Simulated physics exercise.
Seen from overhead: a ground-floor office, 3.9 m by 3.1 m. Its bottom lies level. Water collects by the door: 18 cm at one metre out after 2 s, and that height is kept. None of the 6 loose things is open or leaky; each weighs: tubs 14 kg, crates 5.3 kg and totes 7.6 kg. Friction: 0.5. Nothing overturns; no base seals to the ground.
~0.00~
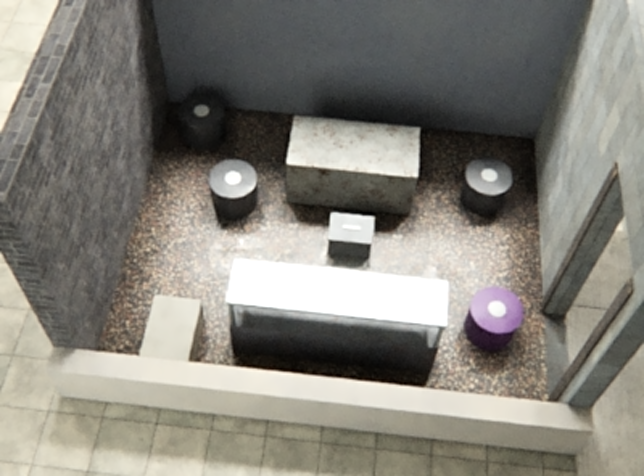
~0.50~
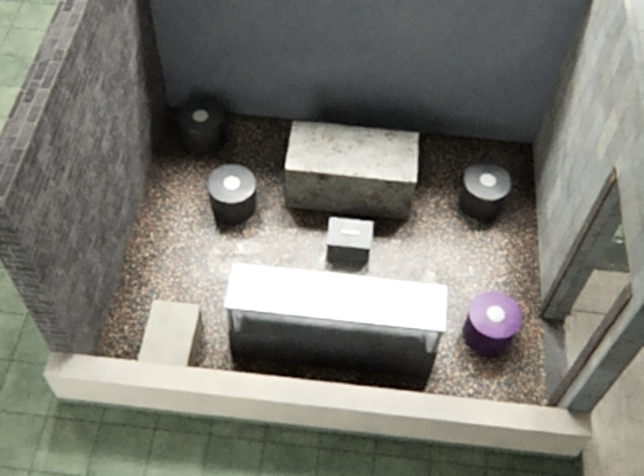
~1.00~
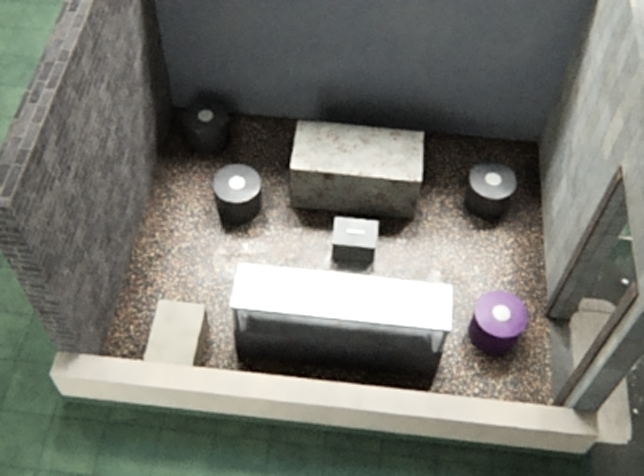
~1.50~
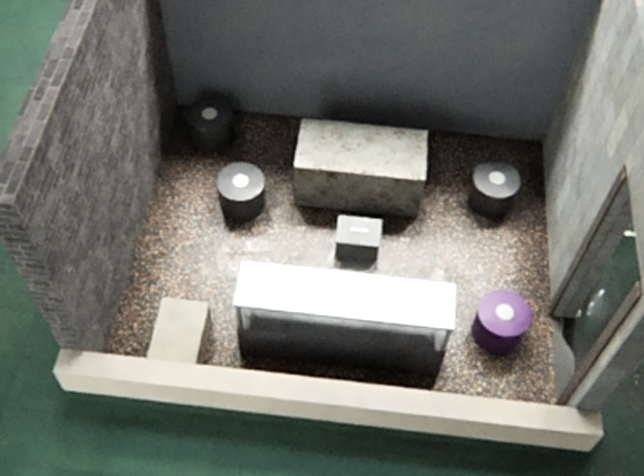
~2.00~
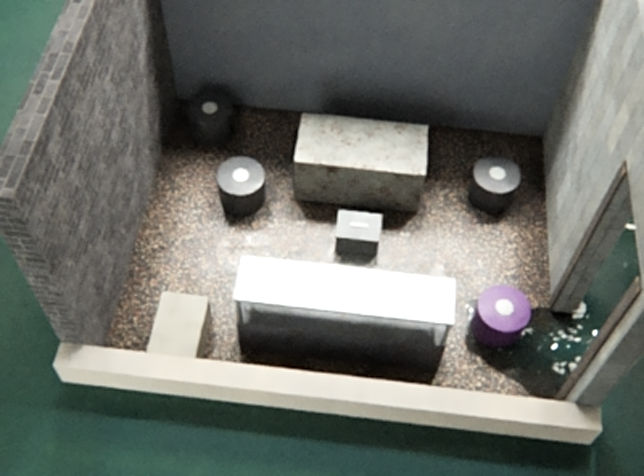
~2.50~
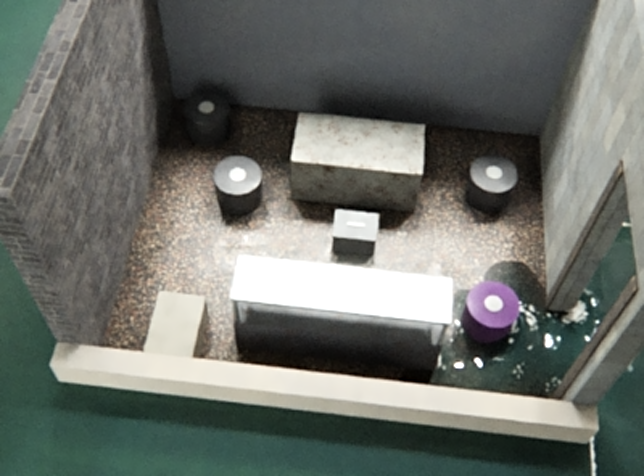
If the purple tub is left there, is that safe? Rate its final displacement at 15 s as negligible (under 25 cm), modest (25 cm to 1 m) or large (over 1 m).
Large.
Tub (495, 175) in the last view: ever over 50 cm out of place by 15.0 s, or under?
It is short of it.
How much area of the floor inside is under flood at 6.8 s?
Roughly 9.5 m2.
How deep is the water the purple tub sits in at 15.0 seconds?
Depth approx. 12 cm.
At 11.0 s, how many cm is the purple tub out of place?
Shift by then: About 100 cm.
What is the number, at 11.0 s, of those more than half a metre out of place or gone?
2.
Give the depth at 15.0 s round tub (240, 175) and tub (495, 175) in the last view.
Some 12 cm at the first, some 8 cm at the second.
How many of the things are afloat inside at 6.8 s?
By my count, 1.
After 3.5 s the purple tub is near (431, 267), 0.7 m from its start, aground; 0 afloat.
After 6.8 s the purple tub is near (402, 246), 1.0 m from its start, aground; 1 afloat.
After 11.0 s the purple tub is near (399, 244), 1.0 m from its start, aground; 2 afloat.
After 15.0 s the purple tub is near (277, 199), 2.2 m from its start, afloat; 5 afloat.
